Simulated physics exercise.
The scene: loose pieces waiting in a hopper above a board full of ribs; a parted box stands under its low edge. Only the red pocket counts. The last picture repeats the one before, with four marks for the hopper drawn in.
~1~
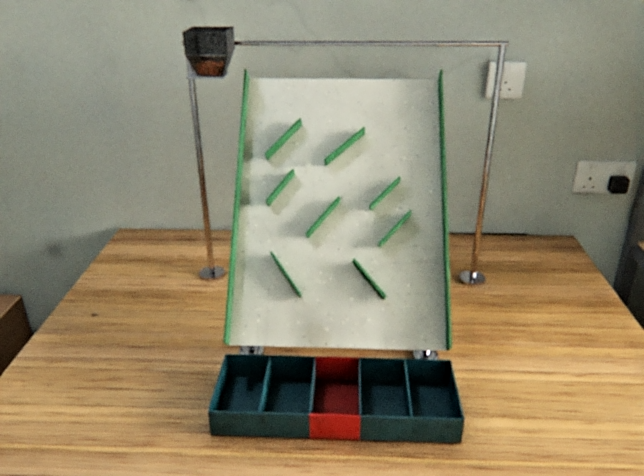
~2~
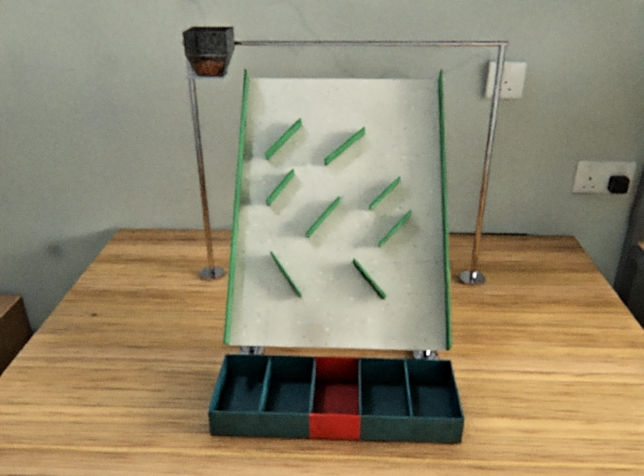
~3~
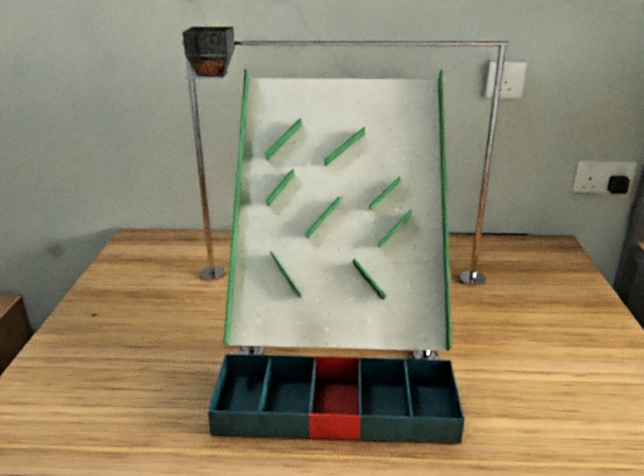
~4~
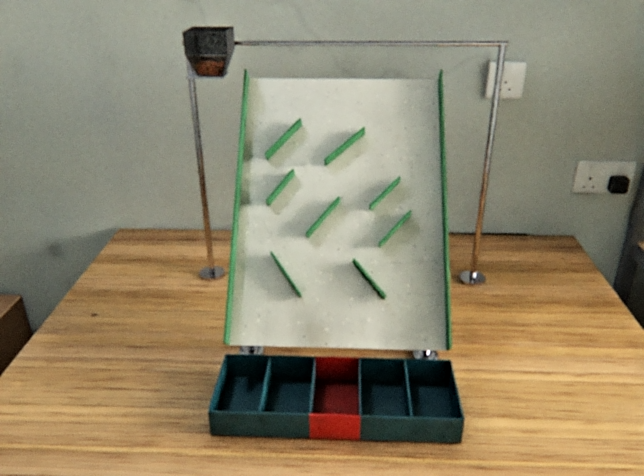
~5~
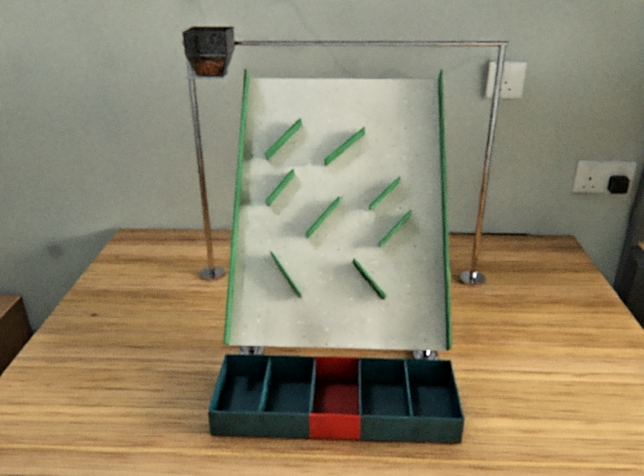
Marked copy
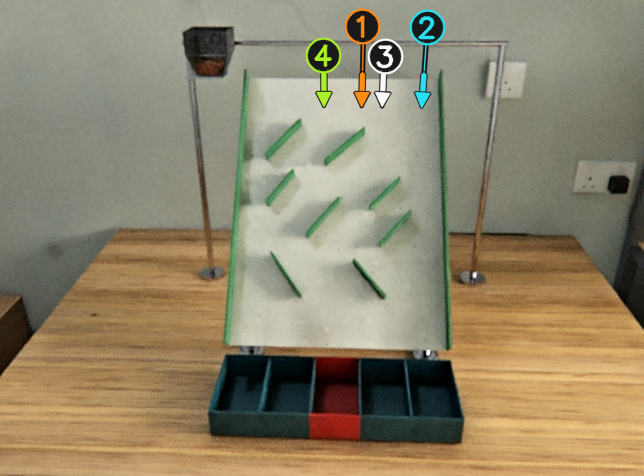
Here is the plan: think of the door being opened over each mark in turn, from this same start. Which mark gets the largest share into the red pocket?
Choose 4.
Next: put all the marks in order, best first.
Best to worst: 4, 1, 3, 2.
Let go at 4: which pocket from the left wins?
The third from the left.
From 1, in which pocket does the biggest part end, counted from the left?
The third from the left.
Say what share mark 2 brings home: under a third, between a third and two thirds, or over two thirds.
It is under a third.
On the marked copy, mark 1 meets the board at (361, 101); mark 2 meets the board at (421, 102); mark 3 meets the board at (382, 101); mark 4 meets the board at (324, 101).
Choosing 1, close to two thirds in the red pocket, close to a third in other pockets.
Choosing 2, a small share in the red pocket, all but a few in other pockets.
Choosing 3, close to a third in the red pocket, close to two thirds in other pockets.
Choosing 4, all but a few in the red pocket, a small share in other pockets.
